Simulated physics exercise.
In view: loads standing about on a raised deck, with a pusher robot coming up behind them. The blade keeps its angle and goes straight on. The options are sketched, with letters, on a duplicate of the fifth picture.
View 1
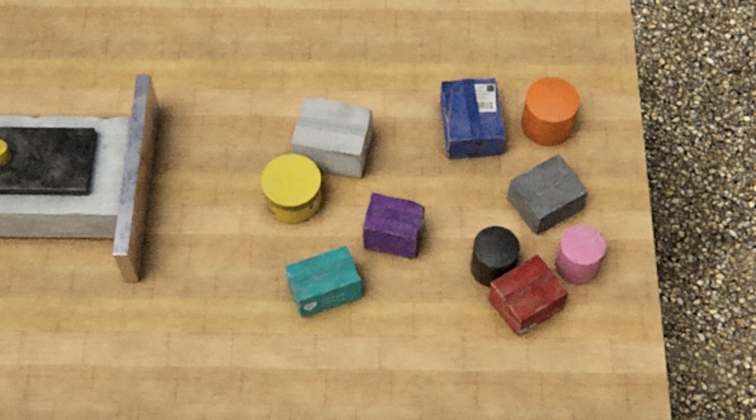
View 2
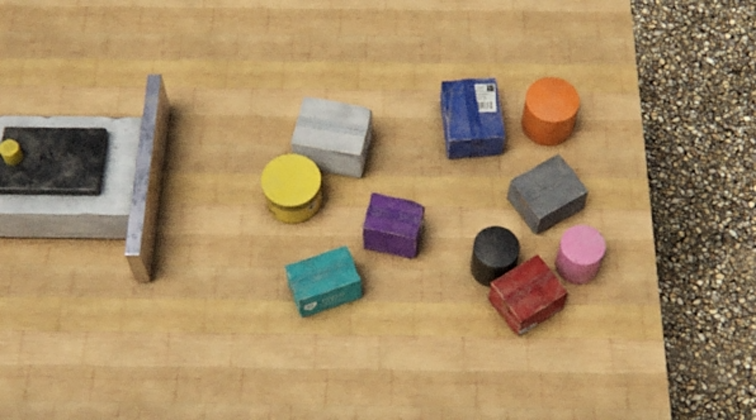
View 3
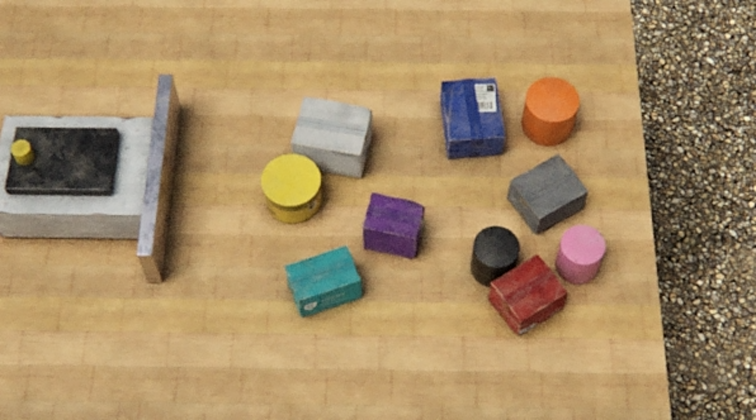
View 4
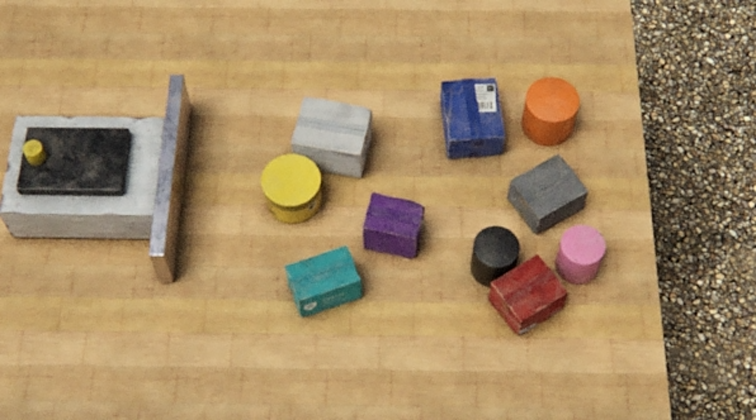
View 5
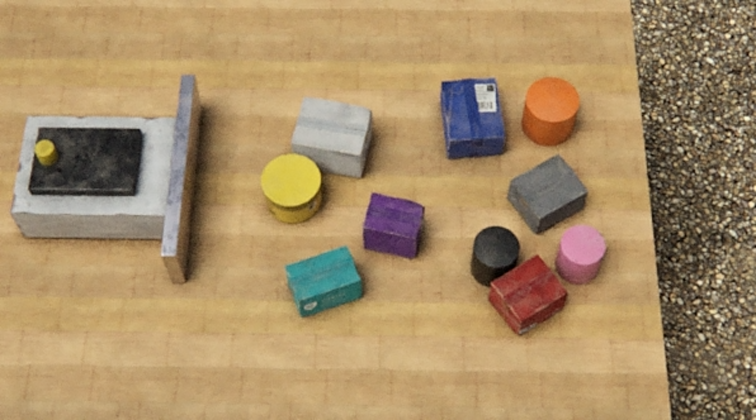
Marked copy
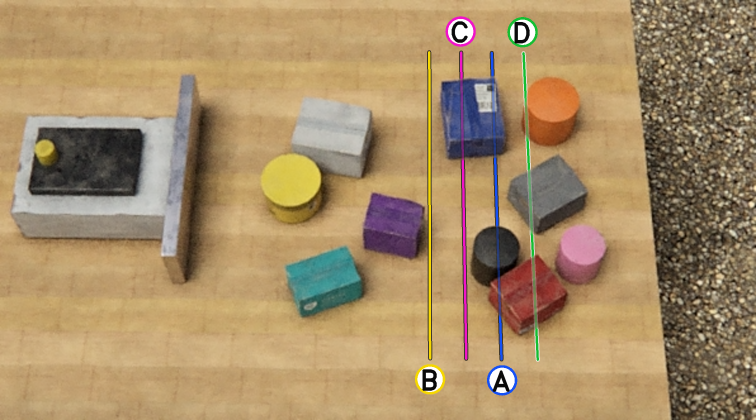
A pale machine with an upright plate on its front slid slowly to the right across a wooden surface, while the colourful boxes and round containers ahead of it stayed still, untouched.
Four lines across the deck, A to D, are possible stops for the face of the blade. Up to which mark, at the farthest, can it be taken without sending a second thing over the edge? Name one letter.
D is the last line within the limit.
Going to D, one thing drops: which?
The orange canister.
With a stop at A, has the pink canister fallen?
No.
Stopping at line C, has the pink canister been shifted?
No.
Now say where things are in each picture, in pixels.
In the first picture, orange canister (550, 112); blue box (472, 118); red box (528, 296).
In the second picture, robot (59, 160); pink canister (580, 254).
In the third picture, robot (71, 160); grey parcel (548, 195).
In the fourth picture, robot (83, 160); yellow pail (292, 190).
In the fifth picture, robot (94, 160); white parcel (333, 138); orange canister (550, 112); blue box (472, 118).
On the marked copy, A at (496, 196); B at (430, 195); C at (463, 196); D at (530, 196).
Following D. Soon after the start, robot (220, 162); turquoise box (346, 286); white parcel (351, 135).
Later, robot (347, 163); orange canister (590, 113); blue box (535, 121).
In the end, robot (444, 165); orange canister over the edge; pink canister (643, 261); one fallen.
As for the rest, A is within the limit but short; B is within the limit but short; C is within the limit but short.
